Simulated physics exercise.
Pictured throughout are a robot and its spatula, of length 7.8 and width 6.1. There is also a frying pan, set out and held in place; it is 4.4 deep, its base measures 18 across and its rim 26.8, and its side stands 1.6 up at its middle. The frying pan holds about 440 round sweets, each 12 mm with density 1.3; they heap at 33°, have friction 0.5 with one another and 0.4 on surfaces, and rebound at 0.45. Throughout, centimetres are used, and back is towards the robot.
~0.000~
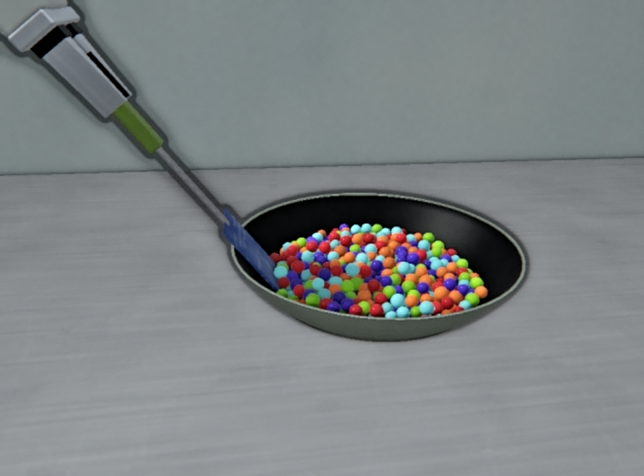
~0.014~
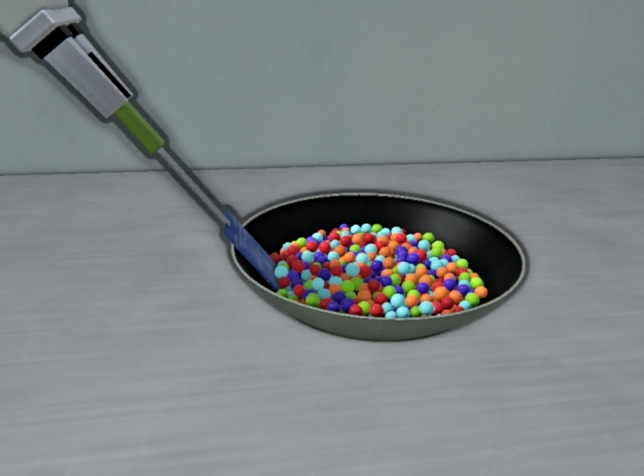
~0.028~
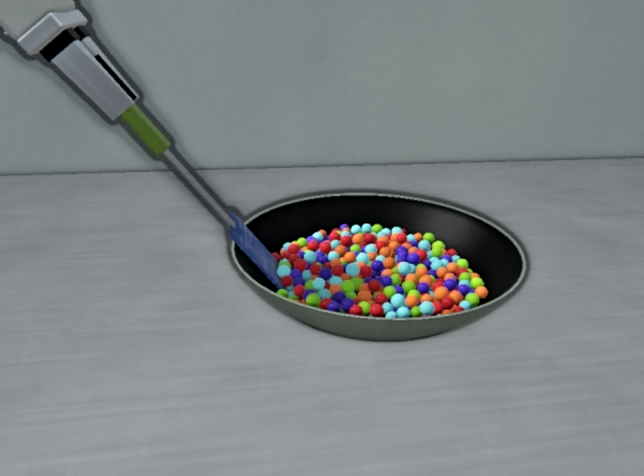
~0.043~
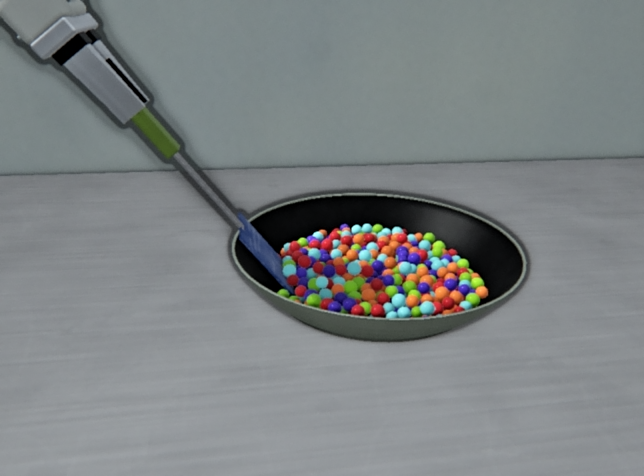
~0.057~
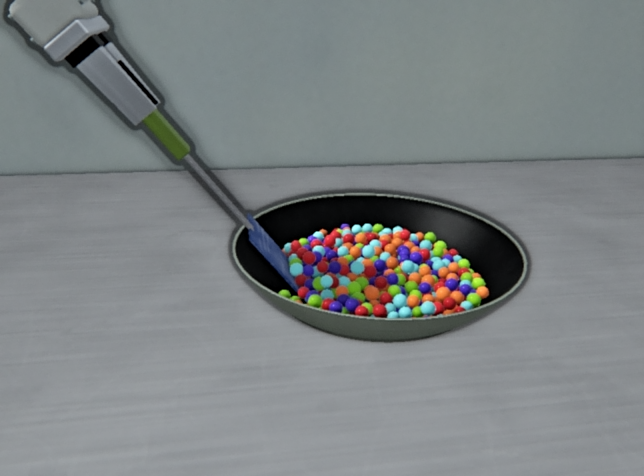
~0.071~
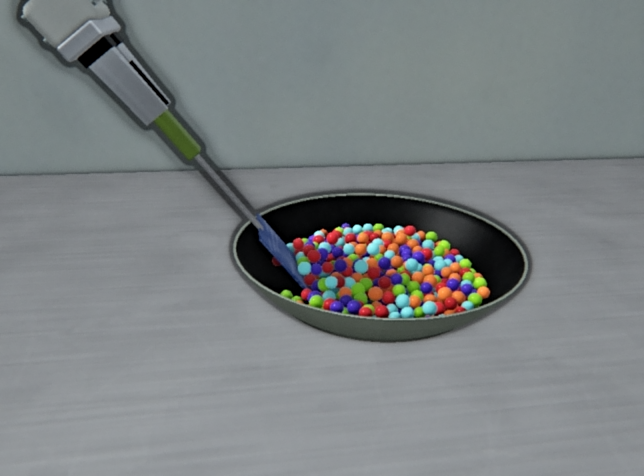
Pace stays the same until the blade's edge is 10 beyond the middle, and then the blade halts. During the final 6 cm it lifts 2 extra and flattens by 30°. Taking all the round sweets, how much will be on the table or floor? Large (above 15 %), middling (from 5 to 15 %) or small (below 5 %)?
Middling; from 5 to 15 %.
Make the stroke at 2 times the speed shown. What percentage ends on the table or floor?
Some 25 per cent.
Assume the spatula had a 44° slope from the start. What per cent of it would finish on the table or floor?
Around 10 in a hundred.
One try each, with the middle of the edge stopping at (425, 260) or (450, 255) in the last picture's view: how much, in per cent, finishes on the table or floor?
Around 0 per cent for the first try and 0 per cent for the second.
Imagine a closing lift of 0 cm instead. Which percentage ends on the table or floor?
Result: Approx. 5 %.
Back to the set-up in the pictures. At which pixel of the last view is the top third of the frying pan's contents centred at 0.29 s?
It is centred at about (444, 246).
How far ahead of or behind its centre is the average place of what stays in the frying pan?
Ahead, by about 3.5 cm.
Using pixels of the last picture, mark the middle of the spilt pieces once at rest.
Centre of the spill: Approx. (554, 272).
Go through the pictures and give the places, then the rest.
In the first picture, spatula top edge at (224, 221), sloping 53°; upper third of the load around (370, 265), from x 275 to 480, top at y 230; 440 in the frying pan.
In the second picture, spatula top edge at (225, 221), sloping 53°; upper third of the load around (370, 265), from x 275 to 480, top at y 230.
In the third picture, spatula top edge at (231, 223), sloping 53°; upper third of the load around (366, 264), from x 275 to 480, top at y 230.
In the fourth picture, spatula top edge at (240, 225), sloping 53°; upper third of the load around (366, 264), from x 275 to 480, top at y 230.
In the fifth picture, spatula top edge at (249, 226), sloping 53°; upper third of the load around (368, 262), from x 275 to 485, top at y 230.
In the sixth picture, spatula top edge at (259, 226), sloping 53°; upper third of the load around (371, 260), from x 280 to 485, top at y 230; 440 in the frying pan.
By 0.18 s, sloping 53°, highest piece 5 above the table; 440 in the frying pan.
By 0.29 s, sloping 44°, highest piece 6 above the table; 440 in the frying pan.
By 0.55 s, sloping 23°, highest piece 6 above the table; 400 in the frying pan, 37 on the table or floor, 3 on the blade or in flight.
By 1.60 s, sloping 23°, highest piece 6 above the table; 400 in the frying pan, 40 on the table or floor.
Final count, 400 in the frying pan, 40 on the table or floor. That is 9 % on the table or floor.
